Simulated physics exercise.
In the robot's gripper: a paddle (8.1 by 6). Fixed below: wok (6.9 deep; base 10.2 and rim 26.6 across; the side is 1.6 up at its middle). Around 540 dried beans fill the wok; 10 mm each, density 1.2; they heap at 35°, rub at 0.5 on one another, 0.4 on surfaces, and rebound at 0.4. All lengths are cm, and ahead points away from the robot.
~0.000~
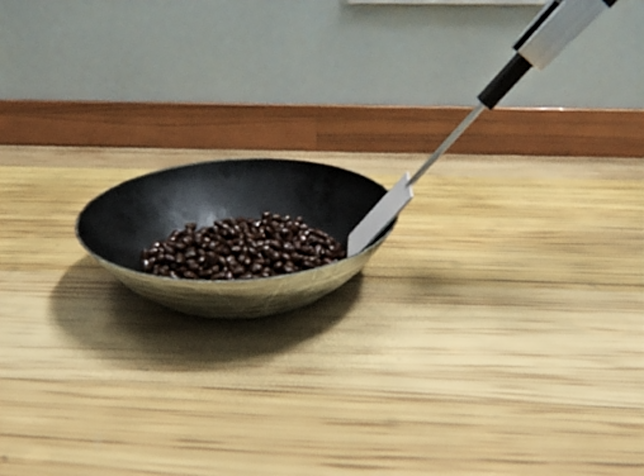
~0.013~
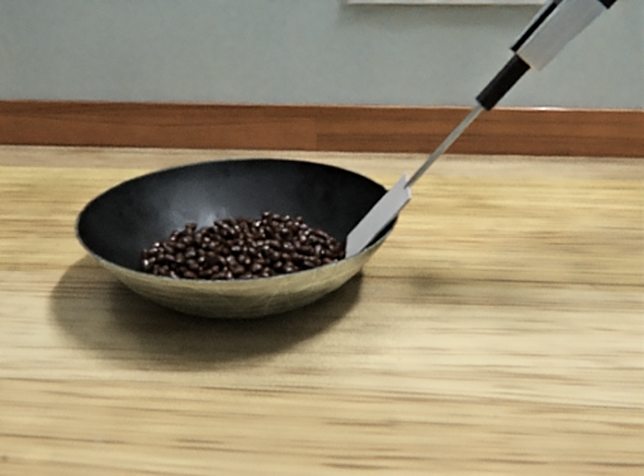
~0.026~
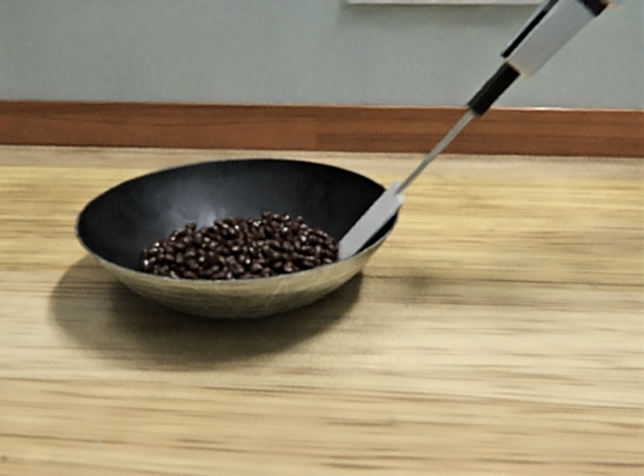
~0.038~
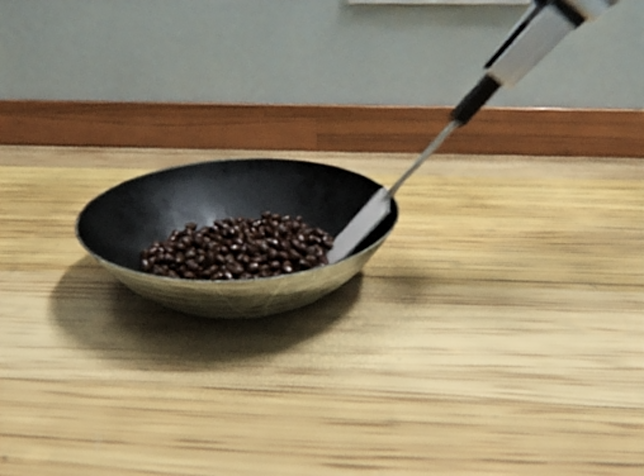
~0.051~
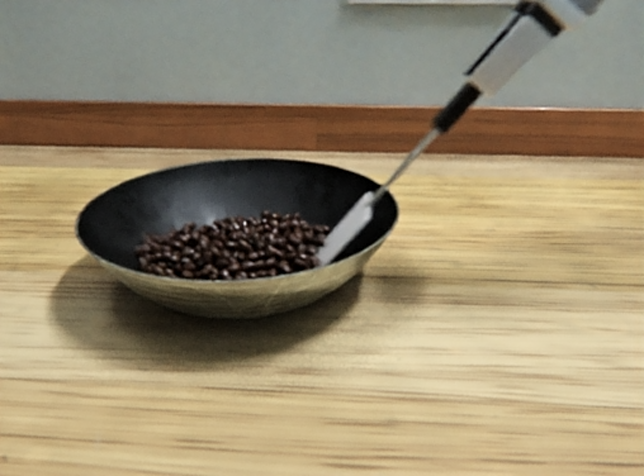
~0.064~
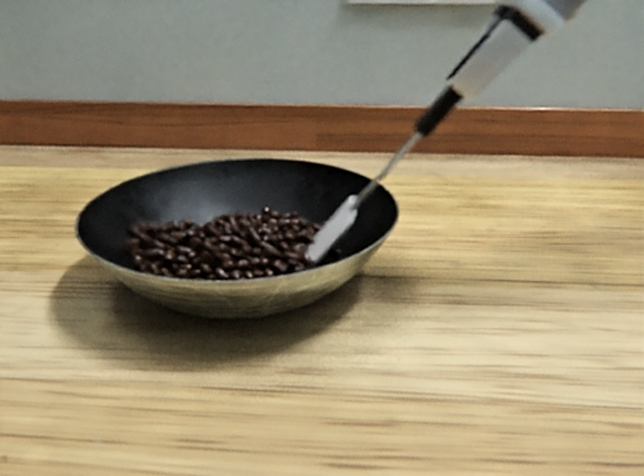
The clip opens on a dark wok of glossy dark beans on a light wooden surface, with a flat paddle held by a gripper resting inside its right edge. The paddle barely moves at first, then slides left and slightly down against the beans, which shift a little toward the left.
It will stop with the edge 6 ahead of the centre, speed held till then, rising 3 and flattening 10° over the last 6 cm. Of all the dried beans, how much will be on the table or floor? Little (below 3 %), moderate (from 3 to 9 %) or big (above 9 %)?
On the table or floor the share is moderate, from 3 to 9 %.
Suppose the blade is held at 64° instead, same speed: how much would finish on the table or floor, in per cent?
It would be near 5 per cent.
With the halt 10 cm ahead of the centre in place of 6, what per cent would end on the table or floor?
It would be near 30 per cent.
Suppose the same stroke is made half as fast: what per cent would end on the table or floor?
It would be near 0 per cent.
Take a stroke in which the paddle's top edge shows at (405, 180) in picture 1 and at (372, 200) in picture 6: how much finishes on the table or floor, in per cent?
Some 0 per cent.
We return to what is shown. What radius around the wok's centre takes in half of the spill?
About 24 cm.
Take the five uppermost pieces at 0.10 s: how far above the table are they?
About 7 cm.
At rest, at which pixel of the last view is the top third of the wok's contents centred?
Near (150, 235).
After 0.10 s, sloping 52°, highest piece 7 above the table; 536 in the wok.
After 0.13 s, sloping 48°, highest piece 9 above the table; 536 in the wok.
After 0.34 s, sloping 42°, highest piece 8 above the table; 505 in the wok, 15 on the table or floor, 16 on the blade or in flight.
After 1.39 s, sloping 42°, highest piece 8 above the table; 505 in the wok, 31 on the table or floor.
In the end, 505 in the wok, 31 on the table or floor. That is 6 % on the table or floor.
